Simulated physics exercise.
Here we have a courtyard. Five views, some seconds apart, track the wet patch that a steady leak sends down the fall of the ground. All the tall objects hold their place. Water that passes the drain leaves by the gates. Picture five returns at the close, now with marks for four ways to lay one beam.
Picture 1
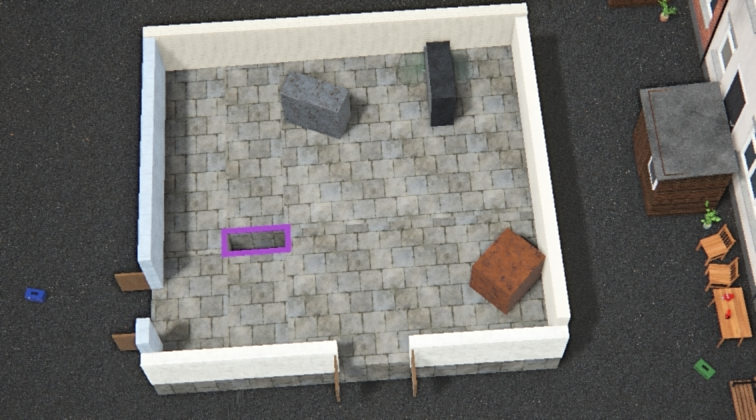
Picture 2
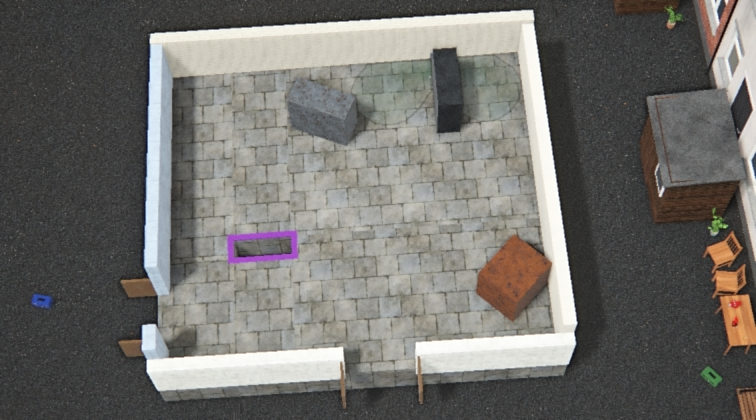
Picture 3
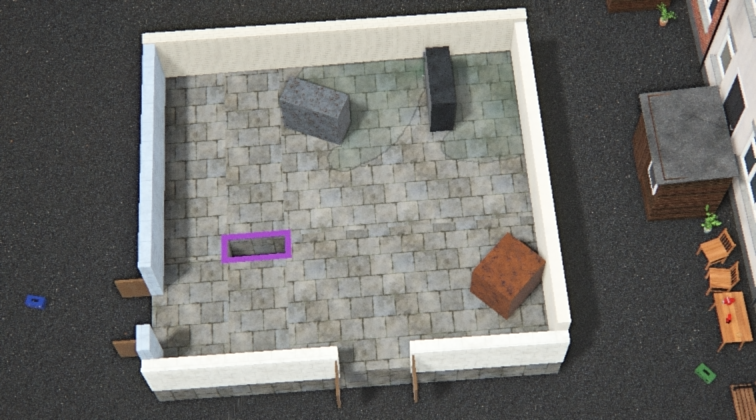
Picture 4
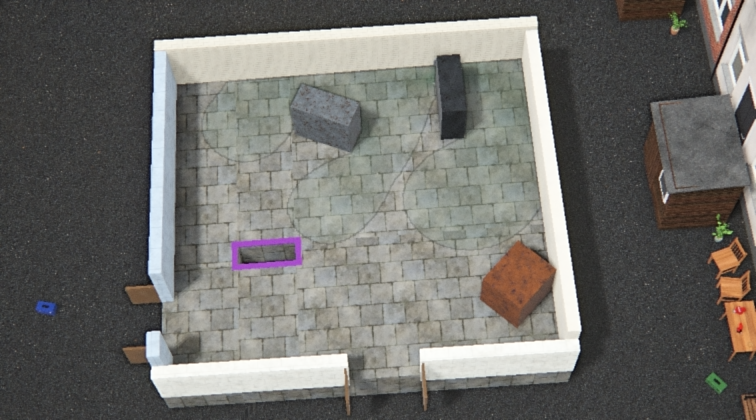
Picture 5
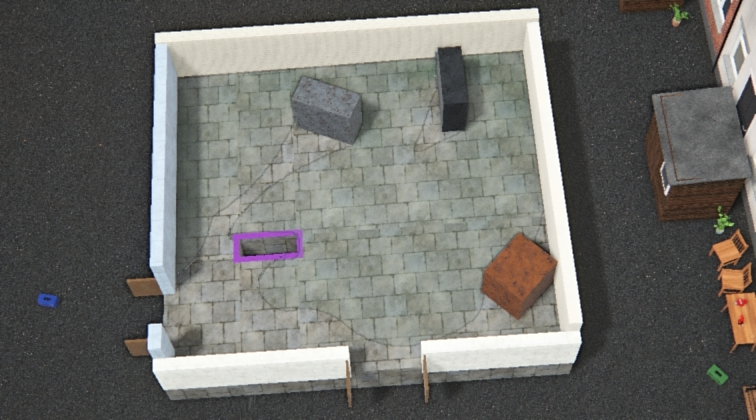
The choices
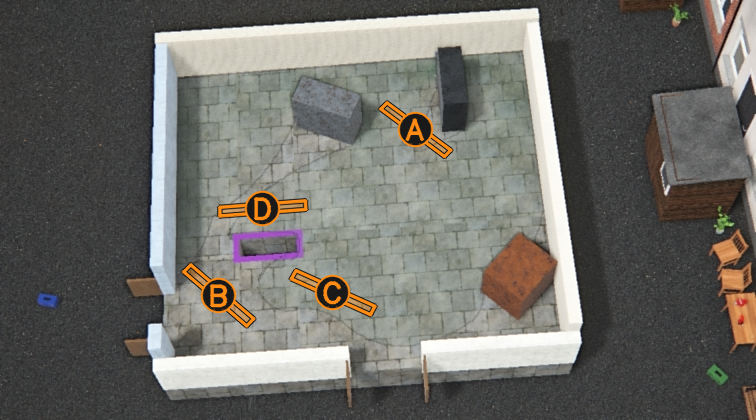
The video shows a walled paved courtyard from above as a thin, greenish sheet of water spreads from near the dark block at the upper right, across the paving and around the still blocks, reaching the purple-rimmed drain.
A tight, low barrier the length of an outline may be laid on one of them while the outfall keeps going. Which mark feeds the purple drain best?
It is C.
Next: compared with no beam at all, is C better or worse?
Better.
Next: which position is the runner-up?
That would be B.
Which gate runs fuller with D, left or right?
The left one.
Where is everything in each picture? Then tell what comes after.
Outfall partly hidden; purple drain at (256, 240); open gate at (163, 316); open gate at (374, 353); water covers 2 % of the ground and shows as far out as (404, 76); purple drain still dry.
Water covers 9 % of the ground and shows as far out as (372, 117); purple drain still dry.
Water covers 18 % of the ground and shows as far out as (343, 169); purple drain still dry.
Water covers 39 % of the ground and shows as far out as (212, 140); purple drain still dry.
Water covers 69 % of the ground and shows as far out as (182, 258); purple drain taking water.
On the marked copy, A from (383, 106) to (447, 153); B from (187, 268) to (250, 322); C from (293, 274) to (372, 310); D from (219, 211) to (305, 205).
For position A, about 6 % of the stream runs into the purple drain, about 94 % out by the gates.
For position B, about 21 % of the stream runs into the purple drain, about 79 % out by the gates.
For position C, about 27 % of the stream runs into the purple drain, about 73 % out by the gates.
For position D, about 10 % of the stream runs into the purple drain, about 90 % out by the gates.
